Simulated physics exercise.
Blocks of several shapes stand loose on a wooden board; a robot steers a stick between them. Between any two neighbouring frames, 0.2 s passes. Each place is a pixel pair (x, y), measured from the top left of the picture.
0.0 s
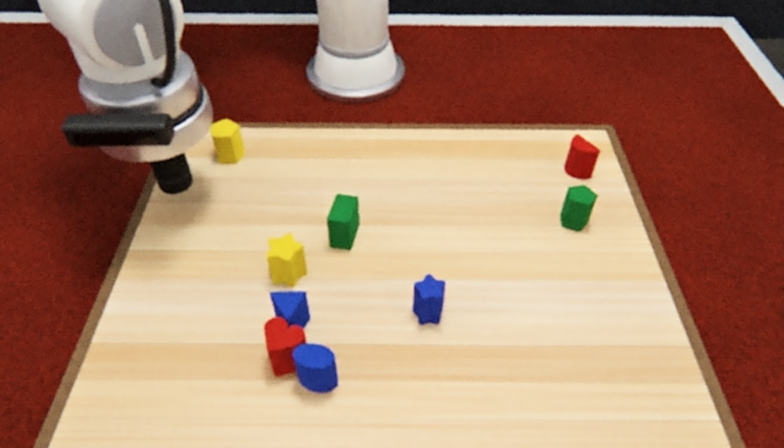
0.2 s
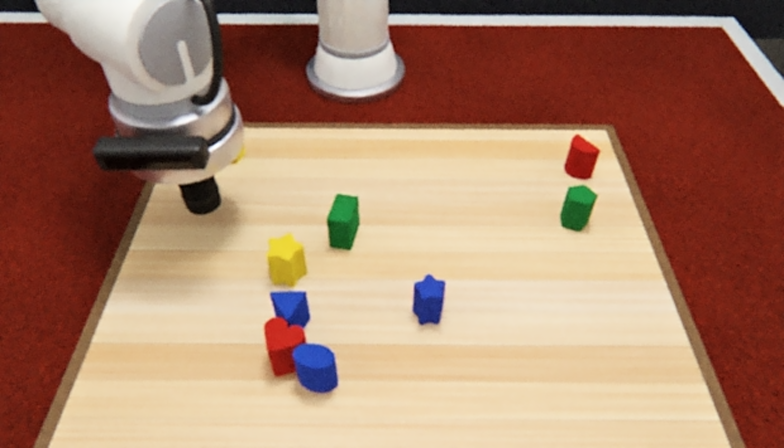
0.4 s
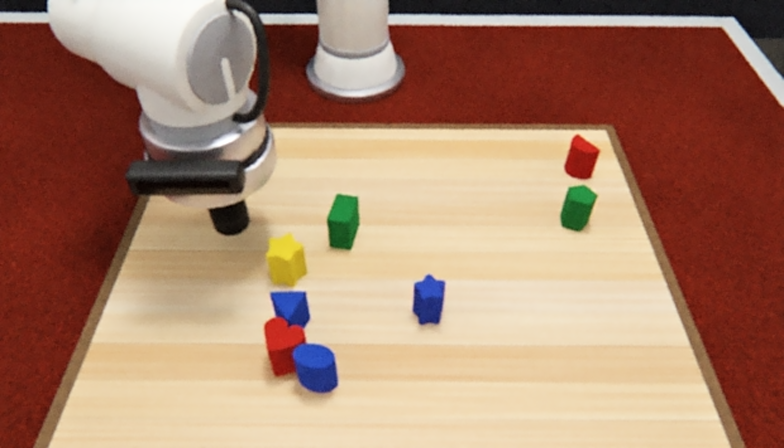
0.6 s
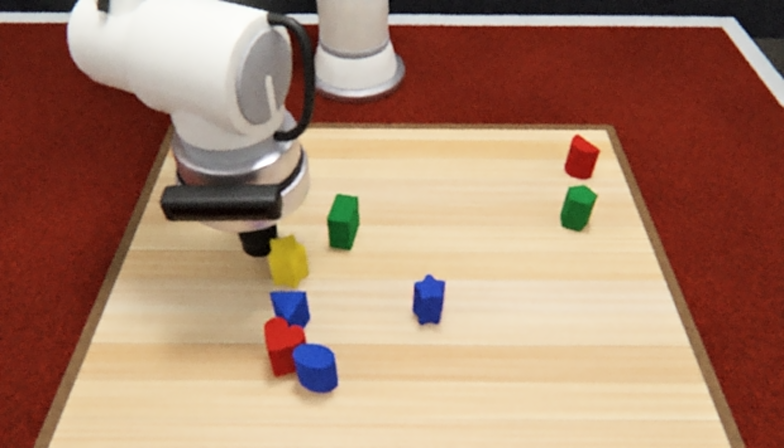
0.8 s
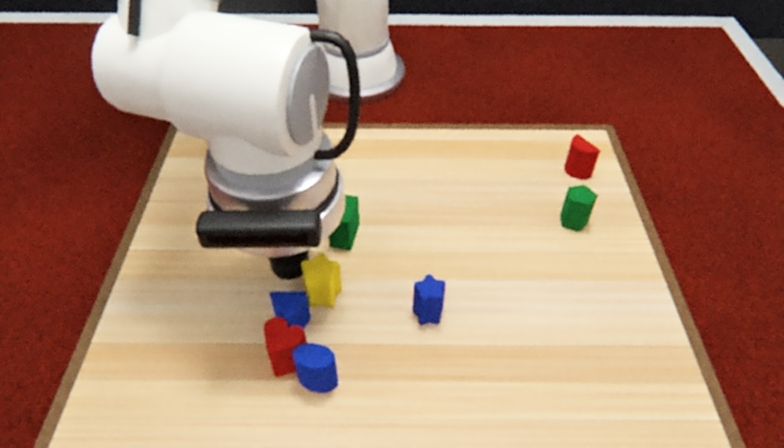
Robot arm moving its stick diagonally down and right across a wooden board of coloured blocks, nudging the yellow star-shaped block rightward.
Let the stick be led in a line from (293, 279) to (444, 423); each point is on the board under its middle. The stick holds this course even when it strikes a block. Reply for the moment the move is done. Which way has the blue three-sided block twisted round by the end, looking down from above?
Viewed from above: Clockwise.
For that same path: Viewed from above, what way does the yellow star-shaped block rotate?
Counterclockwise rotation.
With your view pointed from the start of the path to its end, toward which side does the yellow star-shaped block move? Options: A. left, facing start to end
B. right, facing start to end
Choice A: Left, facing start to end.
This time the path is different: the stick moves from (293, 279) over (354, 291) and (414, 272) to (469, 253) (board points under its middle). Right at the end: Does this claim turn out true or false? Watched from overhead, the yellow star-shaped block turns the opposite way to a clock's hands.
False - the claim does not hold.
The first path, step by step. One third of the way, stick (335, 310); blue three-sided block (296, 304), turned 45° clockwise; yellow star-shaped block (370, 293), turned 60° anticlockwise.
Two thirds of the way, stick (386, 358); blue three-sided block (296, 303), turned 45° clockwise; yellow star-shaped block (388, 300), turned 110° anticlockwise.
At the end, stick (445, 412); blue three-sided block (296, 303), turned 45° clockwise; blue oval still; yellow star-shaped block (388, 300), turned 110° anticlockwise.
